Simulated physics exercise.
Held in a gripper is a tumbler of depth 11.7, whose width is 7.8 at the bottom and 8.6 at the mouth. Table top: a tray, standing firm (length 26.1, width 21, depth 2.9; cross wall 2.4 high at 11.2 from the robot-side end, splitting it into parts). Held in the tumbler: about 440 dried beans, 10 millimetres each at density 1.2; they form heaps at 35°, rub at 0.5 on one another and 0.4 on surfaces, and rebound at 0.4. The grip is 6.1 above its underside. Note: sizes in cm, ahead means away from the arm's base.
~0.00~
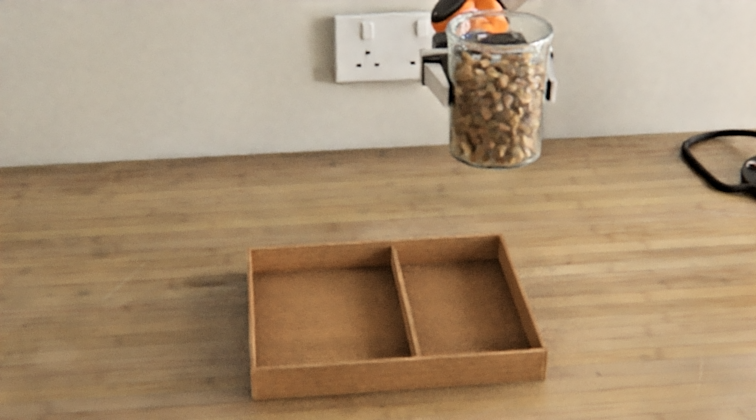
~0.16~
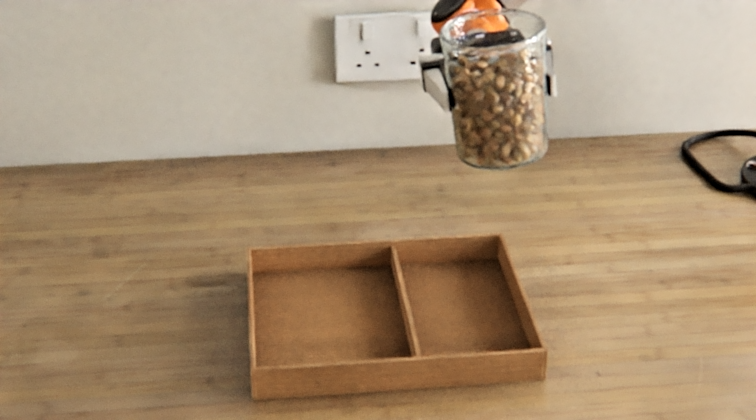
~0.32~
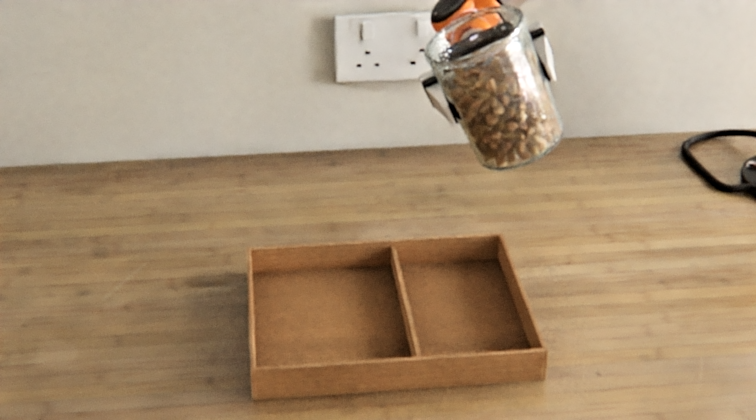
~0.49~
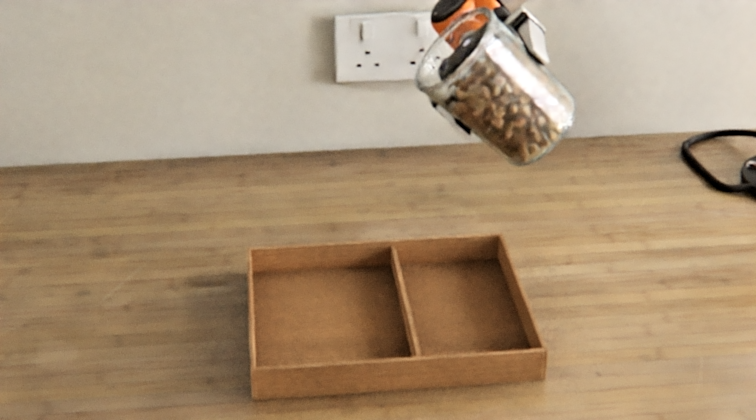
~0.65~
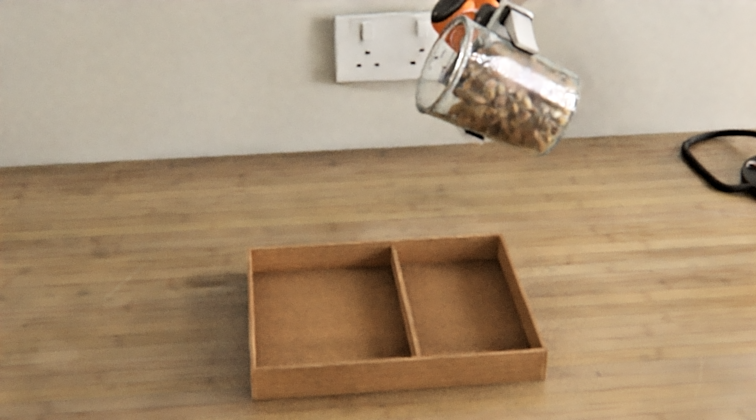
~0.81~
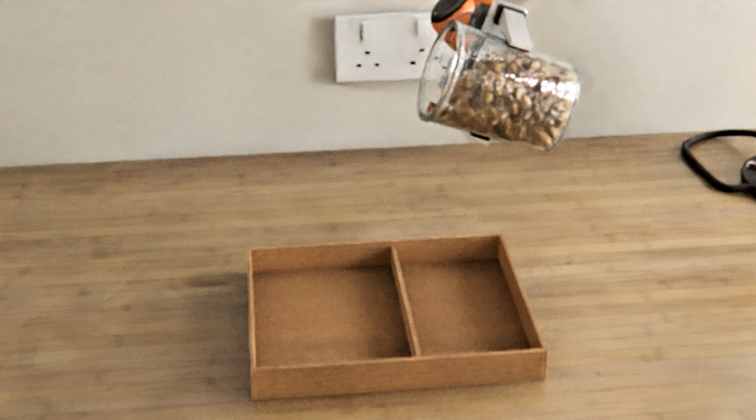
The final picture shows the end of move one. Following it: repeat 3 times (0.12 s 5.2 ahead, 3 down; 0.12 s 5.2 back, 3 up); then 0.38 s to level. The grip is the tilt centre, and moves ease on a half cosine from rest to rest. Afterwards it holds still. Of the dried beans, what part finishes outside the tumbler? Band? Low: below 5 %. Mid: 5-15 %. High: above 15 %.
High.
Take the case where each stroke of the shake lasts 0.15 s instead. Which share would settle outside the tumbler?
That gives about 15 percent.
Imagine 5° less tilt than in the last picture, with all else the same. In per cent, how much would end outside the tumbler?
It would then be near 20 per cent.
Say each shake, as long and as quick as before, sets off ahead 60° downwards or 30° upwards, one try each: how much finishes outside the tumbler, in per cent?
Estimates, in order: 10 % then 80 %.
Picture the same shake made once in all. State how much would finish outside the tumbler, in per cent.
Probably about 10 in a hundred.
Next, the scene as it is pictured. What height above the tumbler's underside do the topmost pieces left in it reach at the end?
9.5 cm.
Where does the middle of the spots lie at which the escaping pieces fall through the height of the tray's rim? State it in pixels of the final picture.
Their middle sits near (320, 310).
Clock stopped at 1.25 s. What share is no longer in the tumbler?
About 10 per cent.
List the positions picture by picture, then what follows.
In the first frame, tumbler middle at (497, 92), level; upper third of the load around (498, 78), from x 460 to 540, top at y 50; 441 in the tumbler.
In the second frame, tumbler middle at (498, 92), tilted 7° forward; upper third of the load around (502, 78), from x 455 to 540, top at y 50.
In the third frame, tumbler middle at (498, 91), tilted 24° forward; upper third of the load around (502, 78), from x 455 to 555, top at y 45.
In the fourth frame, tumbler middle at (499, 91), tilted 45° forward; upper third of the load around (505, 75), from x 455 to 565, top at y 45.
In the fifth frame, tumbler middle at (500, 90), tilted 62° forward; upper third of the load around (505, 73), from x 450 to 570, top at y 50.
In the sixth frame, tumbler middle at (500, 90), tilted 69° forward; upper third of the load around (511, 74), from x 430 to 570, top at y 50; 441 in the tumbler.
After 1.25 s, tilted 69° forward, highest piece 26 above the table; 387 in the tumbler, 32 in the far-side part, 3 in the robot-side part, 2 on the table or floor, 17 in flight or on a rim.
After 1.69 s, tilted 43° forward, highest piece 26 above the table; 344 in the tumbler, 77 in the far-side part, 9 in the robot-side part, 6 on the table or floor, 5 in flight or on a rim.
After 2.11 s, level, highest piece 28 above the table; 344 in the tumbler, 81 in the far-side part, 10 in the robot-side part, 6 on the table or floor.
After 3.16 s, level, highest piece 28 above the table; 344 in the tumbler, 81 in the far-side part, 10 in the robot-side part, 6 on the table or floor.
At rest, 344 in the tumbler, 81 in the far-side part, 10 in the robot-side part, 6 on the table or floor. That is 22 % outside the tumbler.
